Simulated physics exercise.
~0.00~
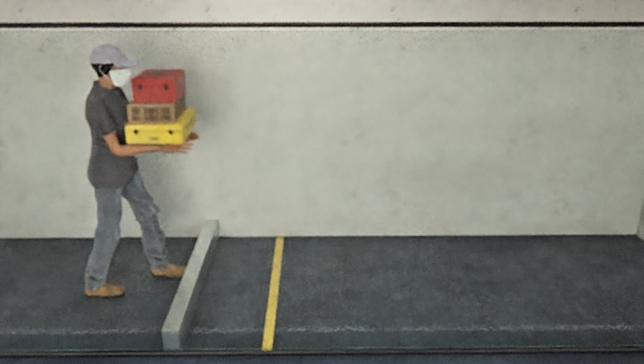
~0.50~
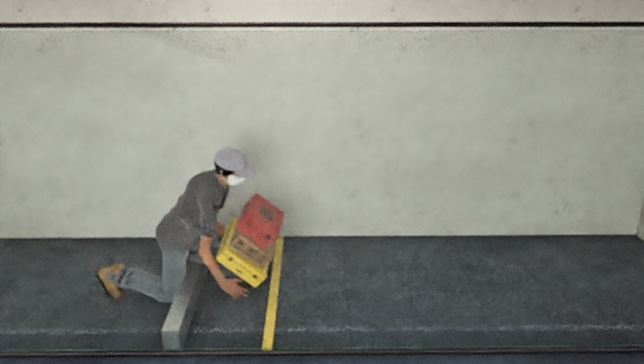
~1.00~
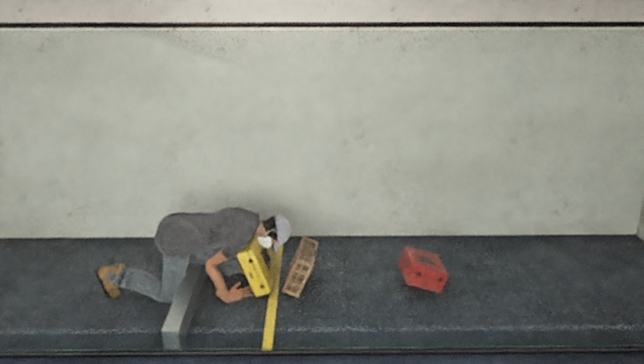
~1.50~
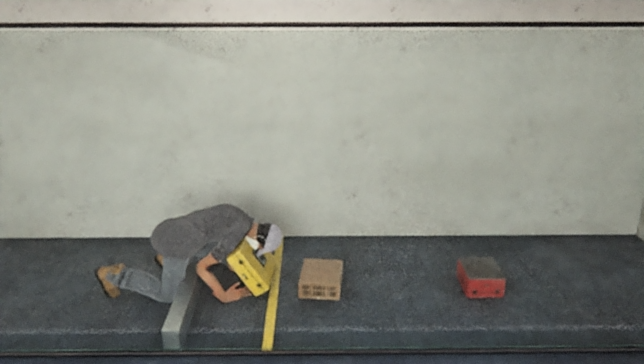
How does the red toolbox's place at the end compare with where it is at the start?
At the start the red toolbox is on top of the stack in the person's arms, to the left of the yellow line. At the end it lies on the floor well to the right of the line, beyond the brown crate.
The footage shows a person in a cap and mask holding a red toolbox, brown crate and yellow toolbox, then toppling forward over a low rail. The red toolbox and crate tumble right past a yellow line, while the yellow toolbox and the slumped person's head stop short of it.
